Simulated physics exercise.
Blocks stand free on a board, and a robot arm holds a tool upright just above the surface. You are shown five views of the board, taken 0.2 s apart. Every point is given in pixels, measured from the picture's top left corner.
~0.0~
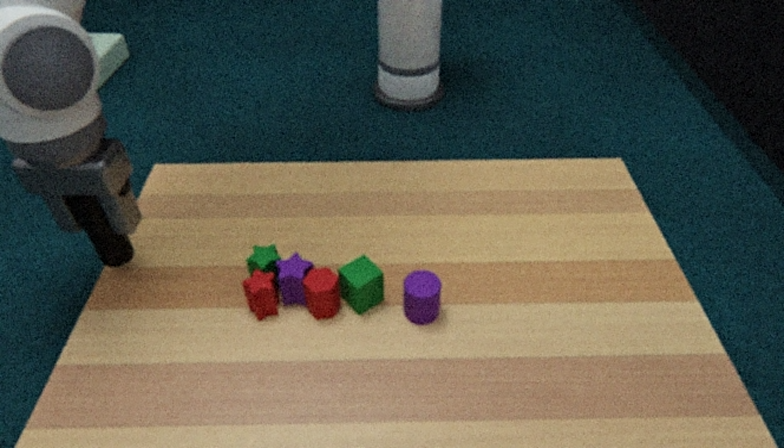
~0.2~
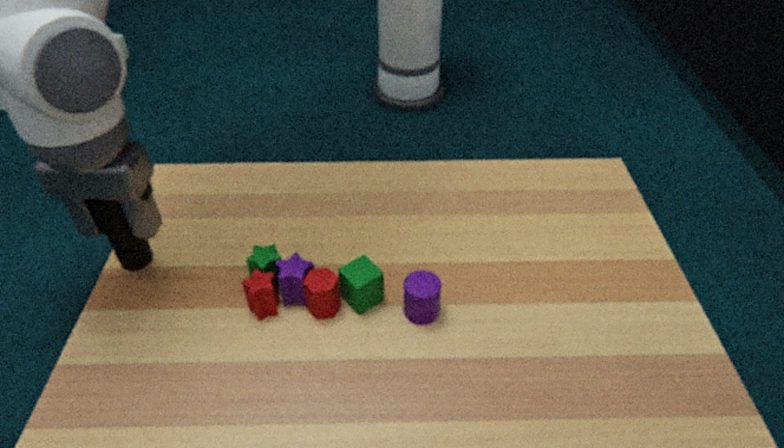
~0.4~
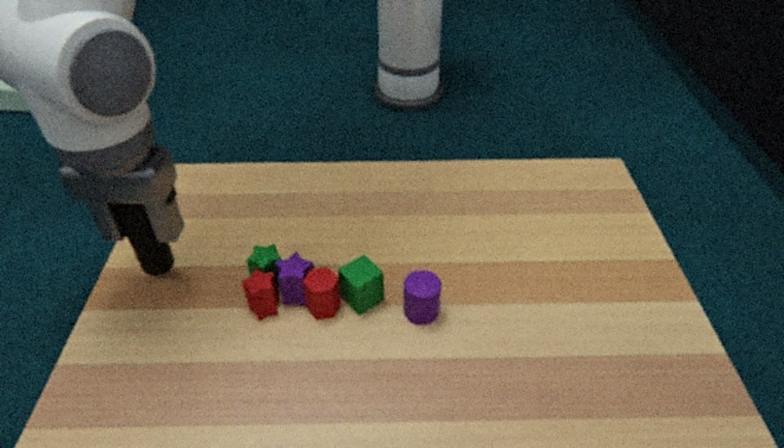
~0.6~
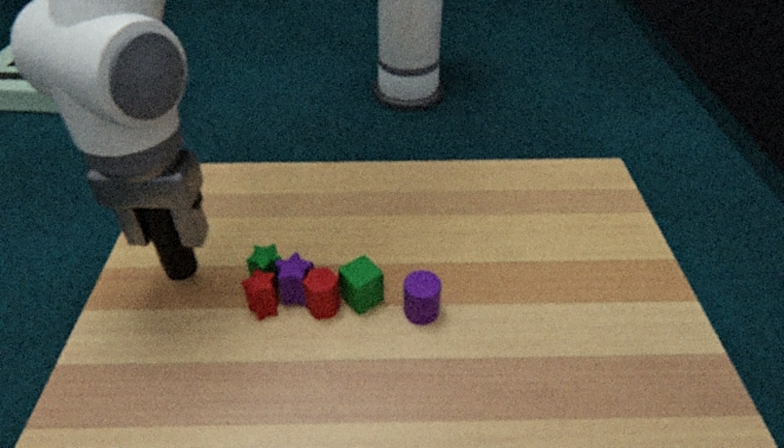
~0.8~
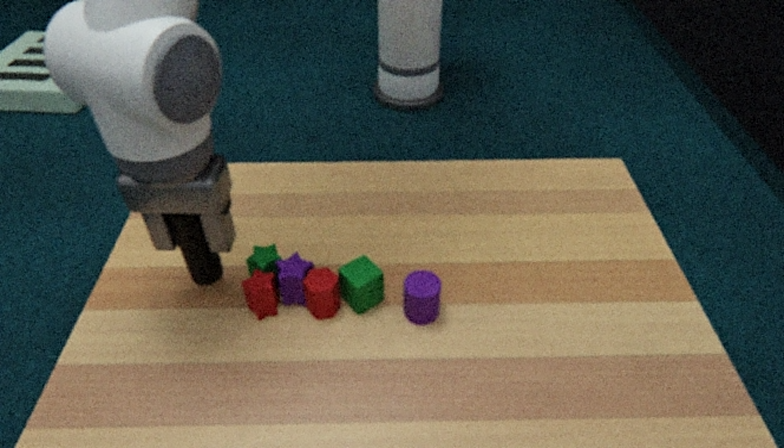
The footage shows a robot arm holding a dark upright tool at the left of a striped wooden board, moving steadily rightward toward a cluster of red, purple and green blocks, while all the blocks remain still.
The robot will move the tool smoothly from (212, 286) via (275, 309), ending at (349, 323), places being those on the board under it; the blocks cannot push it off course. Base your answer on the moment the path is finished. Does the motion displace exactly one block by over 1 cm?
Short answer: No.
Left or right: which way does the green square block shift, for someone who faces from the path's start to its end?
Slides left.
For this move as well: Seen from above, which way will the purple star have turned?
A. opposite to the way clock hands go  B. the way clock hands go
It's A.
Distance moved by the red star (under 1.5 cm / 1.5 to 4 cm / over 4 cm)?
Upwards of 4 cm.
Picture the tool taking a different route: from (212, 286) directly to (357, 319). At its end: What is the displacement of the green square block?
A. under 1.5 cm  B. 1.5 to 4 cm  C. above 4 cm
Answer: B.
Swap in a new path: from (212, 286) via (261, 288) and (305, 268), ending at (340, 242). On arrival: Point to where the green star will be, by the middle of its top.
It comes to (356, 201).
On the path given first. One third of the way, tool (250, 291); red star (270, 284).
Two thirds of the way, tool (299, 304); red star (317, 302); purple star (317, 267), turned 105° anticlockwise; red hexagonal block (347, 286), turned 10° anticlockwise; green square block (371, 268), turned 10° anticlockwise.
At the end, tool (348, 312); red star (351, 320), turned 45° clockwise; purple star (326, 268), turned 150° anticlockwise; red hexagonal block (379, 288), turned 40° anticlockwise; green square block (381, 263), turned 40° anticlockwise.
